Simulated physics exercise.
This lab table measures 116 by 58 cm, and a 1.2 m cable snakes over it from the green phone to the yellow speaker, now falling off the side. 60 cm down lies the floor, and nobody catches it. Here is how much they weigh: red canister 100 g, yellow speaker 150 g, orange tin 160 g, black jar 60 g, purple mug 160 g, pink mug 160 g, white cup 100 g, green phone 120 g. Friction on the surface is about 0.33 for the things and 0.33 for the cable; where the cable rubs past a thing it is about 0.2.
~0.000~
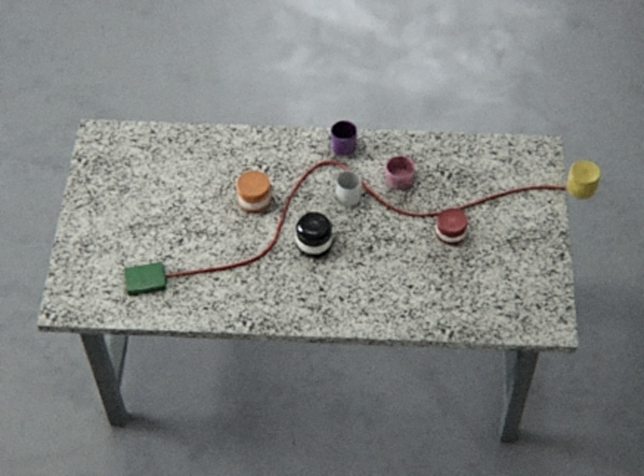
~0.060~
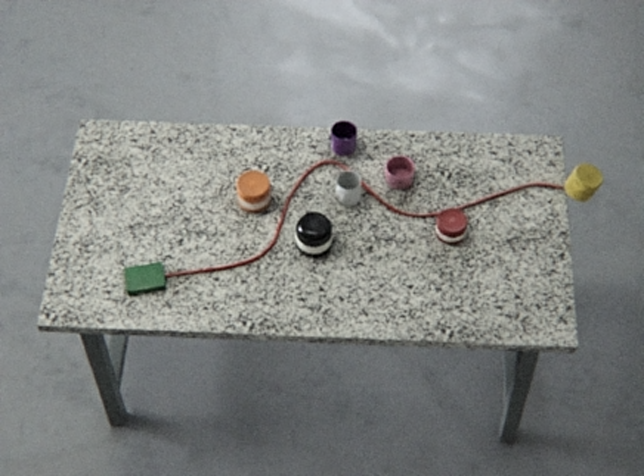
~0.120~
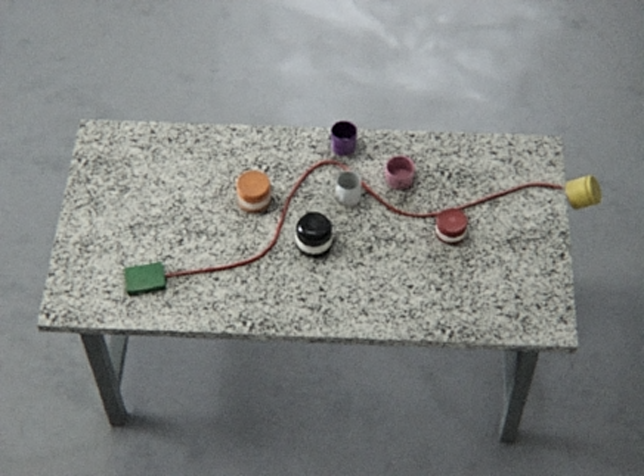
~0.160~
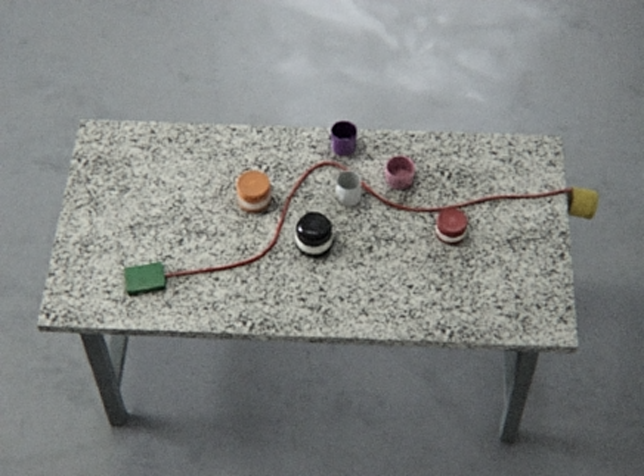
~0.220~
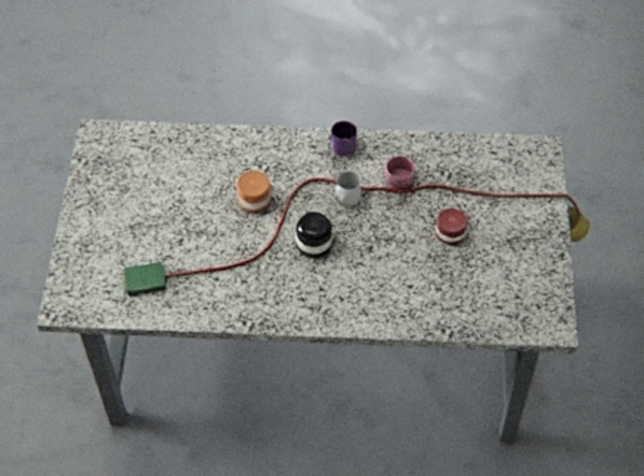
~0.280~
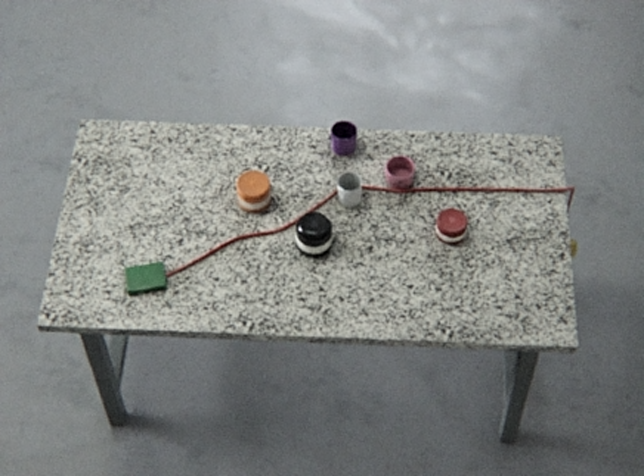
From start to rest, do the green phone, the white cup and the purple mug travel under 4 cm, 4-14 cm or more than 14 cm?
At the end, the green phone will probably come to rest way off; the white cup will probably come to rest a medium way off; the purple mug will probably come to rest nearly where it began.
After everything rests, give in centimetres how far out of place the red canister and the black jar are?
For the red canister it's 0 cm, while the black jar comes to 4 cm.
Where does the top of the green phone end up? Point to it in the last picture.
Rest point, last frame: Approx. (302, 217).
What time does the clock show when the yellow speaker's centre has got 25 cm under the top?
Time: 0.34 s.
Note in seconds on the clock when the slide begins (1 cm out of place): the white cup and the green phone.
Times: White cup = 0.30 s, green phone = 0.32 s.
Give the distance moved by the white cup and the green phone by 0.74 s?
The white cup is 10 cm out and the green phone is 30 cm out.
By 0.5 s, the cable's tail end at (220, 238); green phone 15 cm off its start, white cup 11 cm off its start, yellow speaker over the edge.
By 0.7 s, the cable's tail end at (299, 227); green phone 32 cm off its start, white cup 11 cm off its start, yellow speaker over the edge.
By 1.0 s, the cable's tail end at (322, 219); green phone 38 cm off its start at (302, 217), white cup 11 cm off its start at (369, 215), yellow speaker over the edge.
By 1.2 s, the cable's tail end at (322, 219); green phone 38 cm off its start, white cup 11 cm off its start, yellow speaker over the edge.
By 2.4 s, the cable's tail end at (322, 219); green phone 38 cm off its start at (302, 217), white cup 11 cm off its start at (369, 215), purple mug 0 cm off its start at (344, 130), yellow speaker over the edge.
